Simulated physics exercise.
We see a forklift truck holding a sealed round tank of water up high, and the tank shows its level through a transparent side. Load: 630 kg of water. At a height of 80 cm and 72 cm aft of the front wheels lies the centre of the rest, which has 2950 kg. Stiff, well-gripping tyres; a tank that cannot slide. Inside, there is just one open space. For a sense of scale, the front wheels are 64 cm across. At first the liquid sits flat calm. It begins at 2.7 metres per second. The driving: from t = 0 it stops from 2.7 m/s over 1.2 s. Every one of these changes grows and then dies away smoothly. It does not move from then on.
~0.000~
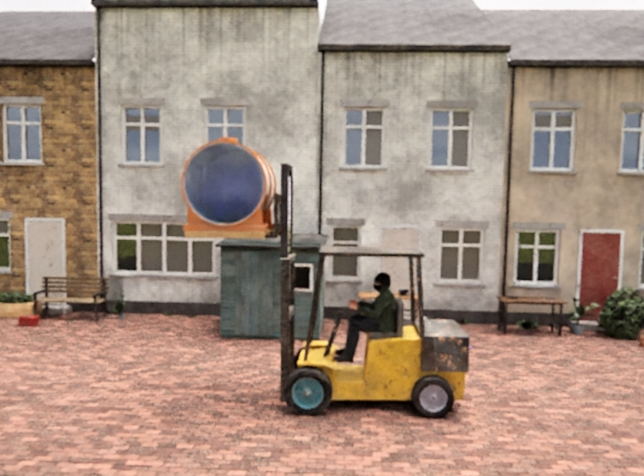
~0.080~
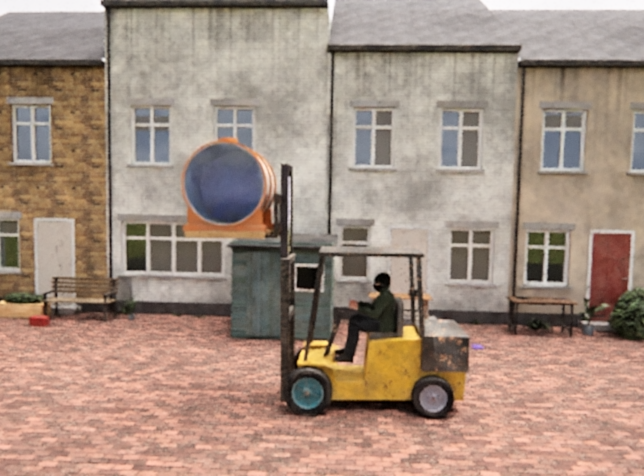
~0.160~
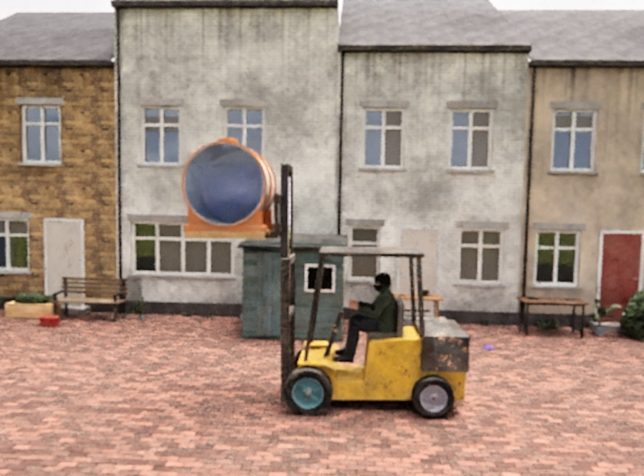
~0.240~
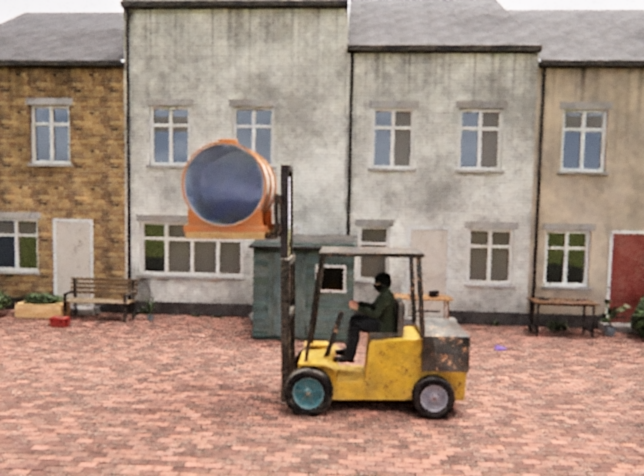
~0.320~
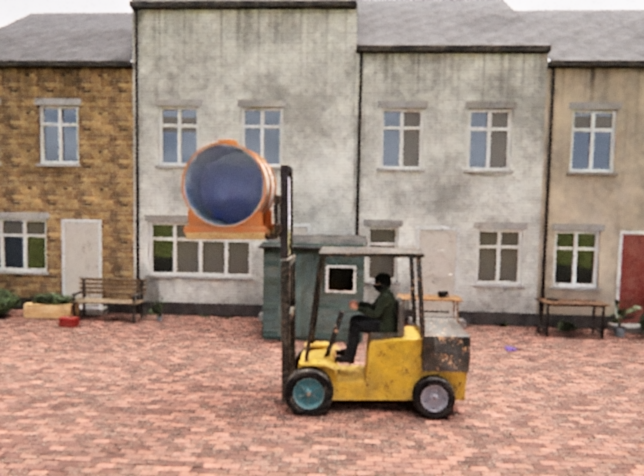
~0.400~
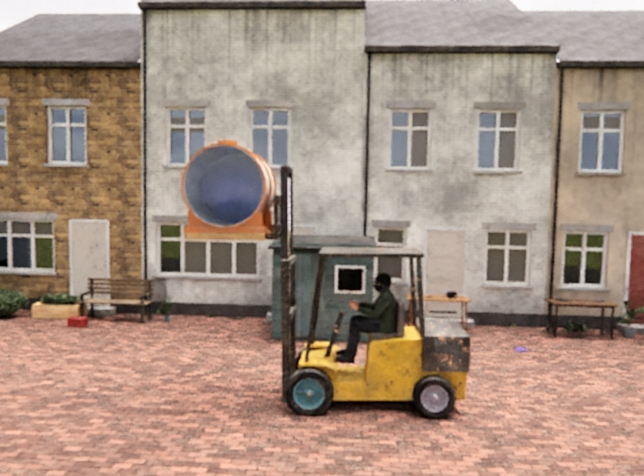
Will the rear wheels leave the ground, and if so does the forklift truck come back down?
It is going to wobble up then drop back.
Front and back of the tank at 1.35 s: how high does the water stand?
Level, front = 84 cm; level, back = 76 cm.
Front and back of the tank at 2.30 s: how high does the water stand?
Reading: About 84 cm in front, about 72 cm behind.
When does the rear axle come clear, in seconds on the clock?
Near 0.60 seconds.
Then, 0.60 s in, the lean is 1° nose down, the rear 2 cm in the air; the liquid stands 87 cm on the front, 63 cm on the back.
Then, 1.20 s in, the lean is 5° nose down, the rear 12 cm in the air; the liquid stands 84 cm on the front, 78 cm on the back.
Then, 1.35 s in, the lean is 4° nose down, the rear 12 cm in the air; the liquid stands 84 cm on the front, 77 cm on the back.
Then, 2.30 s in, the lean is 0°, wheels down; the liquid stands 84 cm on the front, 72 cm on the back.
Then, 4.18 s in, all wheels are down again; the highest lift was 12 cm and the largest lean 5°.
